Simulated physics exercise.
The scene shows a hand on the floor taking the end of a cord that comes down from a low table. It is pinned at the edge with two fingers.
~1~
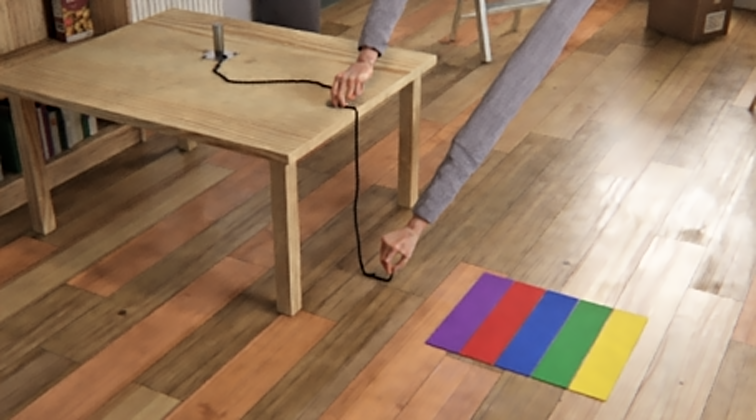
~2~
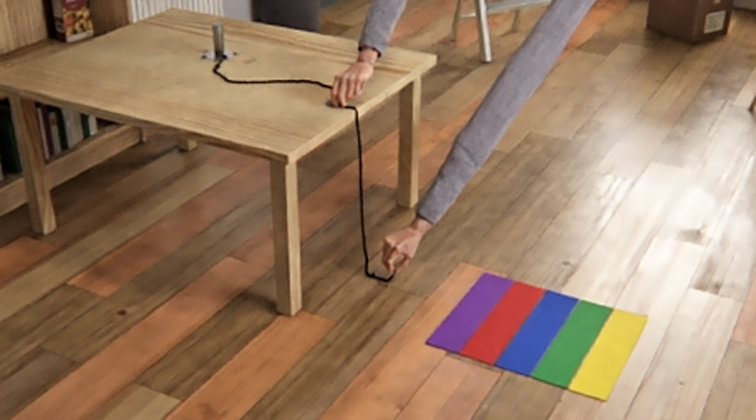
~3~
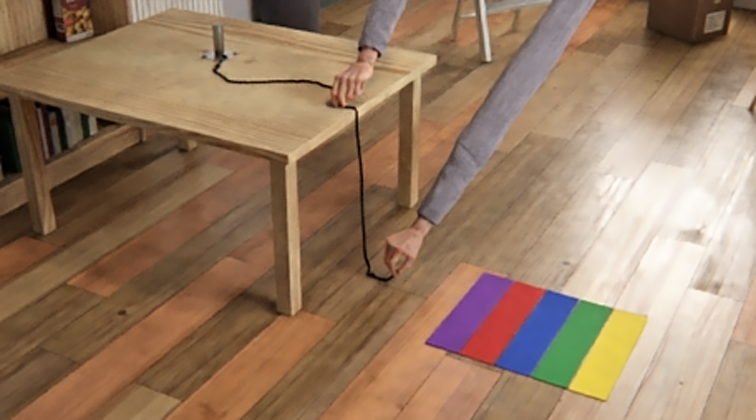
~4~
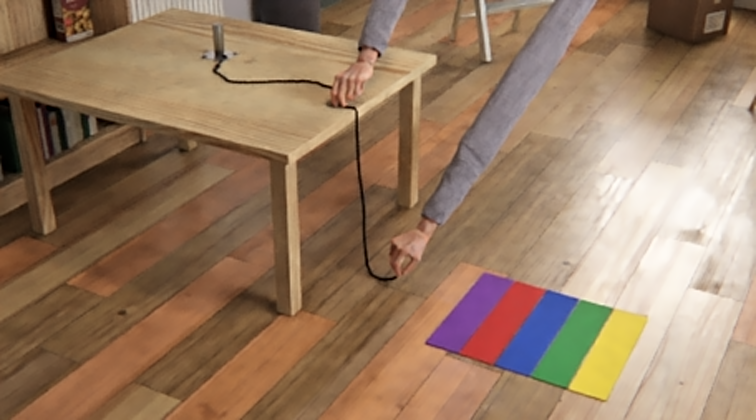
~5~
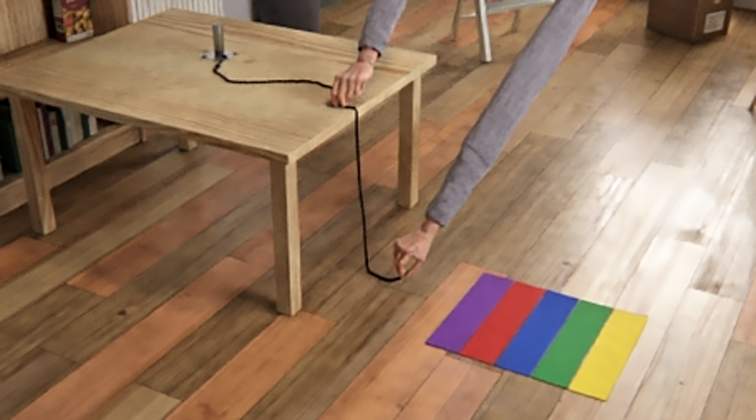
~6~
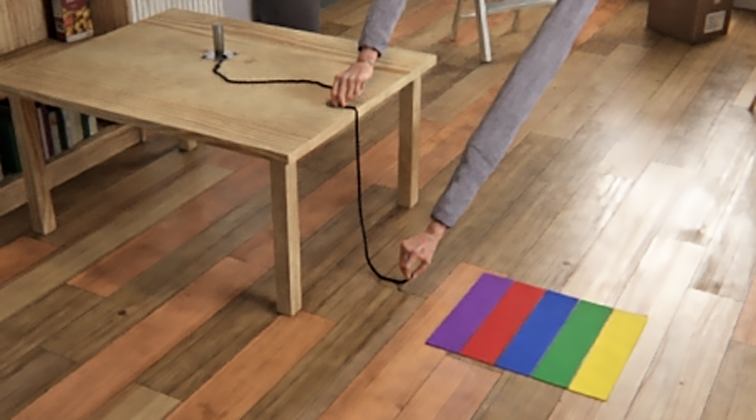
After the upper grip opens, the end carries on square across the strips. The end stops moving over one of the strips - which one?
The green strip.
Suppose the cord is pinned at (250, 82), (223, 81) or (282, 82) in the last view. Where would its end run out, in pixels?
(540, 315); (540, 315); (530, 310).
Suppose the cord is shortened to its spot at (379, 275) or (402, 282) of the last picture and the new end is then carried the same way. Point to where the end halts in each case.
(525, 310) and (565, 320).
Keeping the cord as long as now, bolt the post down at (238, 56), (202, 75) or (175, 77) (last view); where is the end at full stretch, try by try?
You'd find it around (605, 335), then (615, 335), and finally (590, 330).
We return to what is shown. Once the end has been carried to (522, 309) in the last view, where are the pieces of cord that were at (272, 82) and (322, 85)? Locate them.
You'll see them at (315, 84) and then at (357, 98).
Soon after, end near (522, 309); over red.
Then, end near (562, 320); over green.
At full stretch, end near (585, 327); over green. It gets as far as the green strip.
